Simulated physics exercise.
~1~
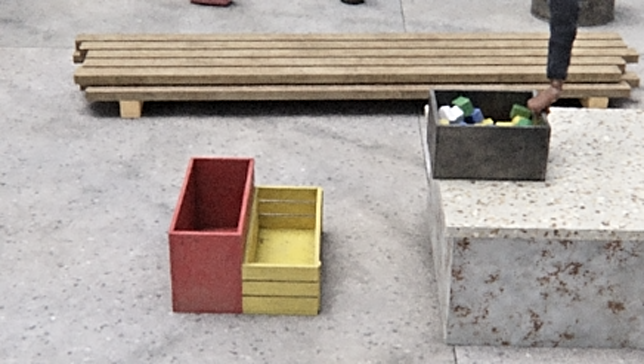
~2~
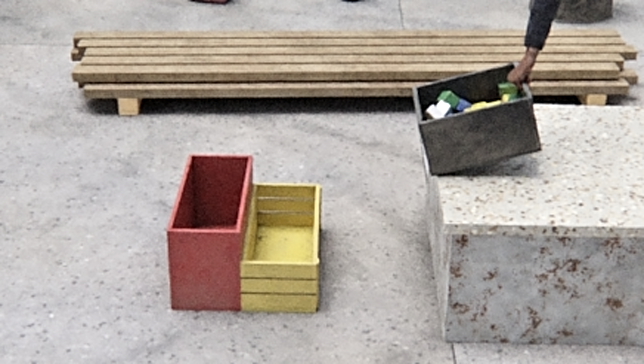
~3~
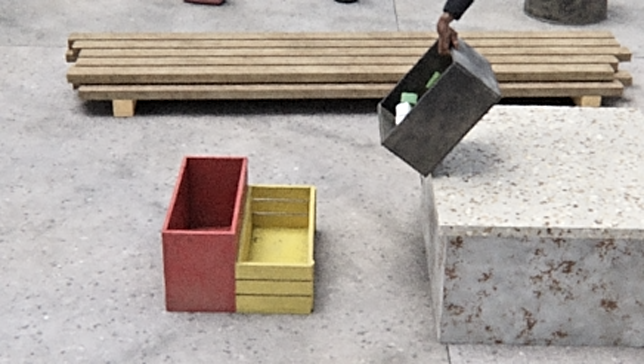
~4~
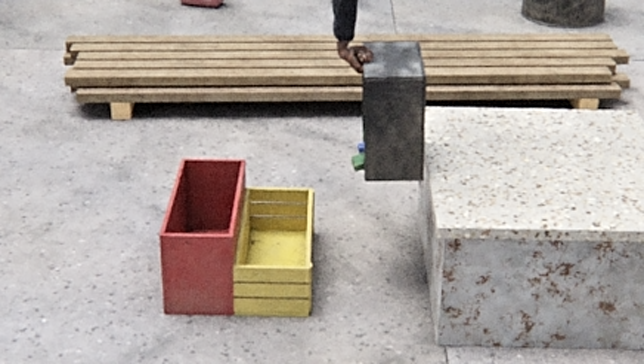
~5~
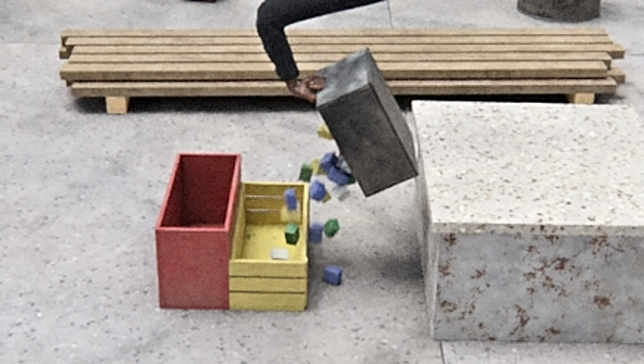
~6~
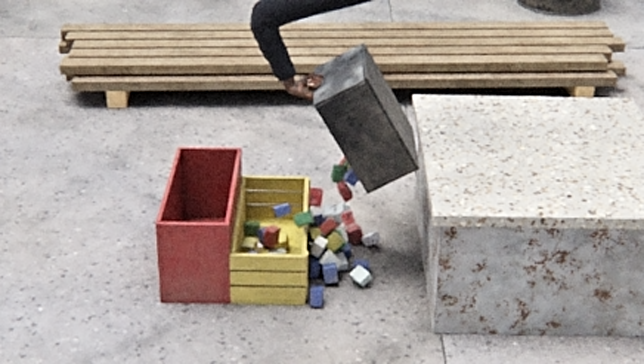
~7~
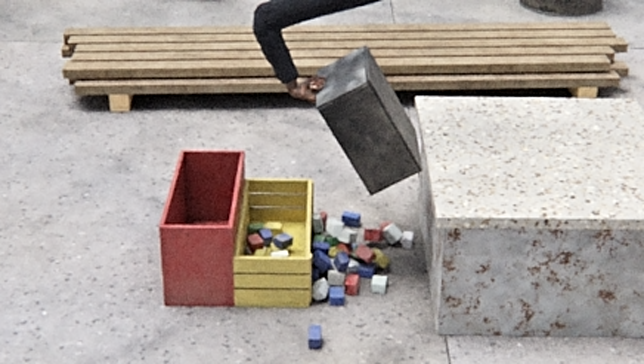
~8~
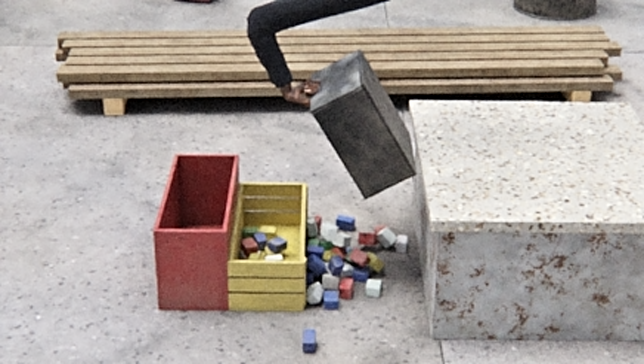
Black crate tipped left by a hand off a pale bench, spilling coloured blocks partly into a yellow tub, most onto the ground.
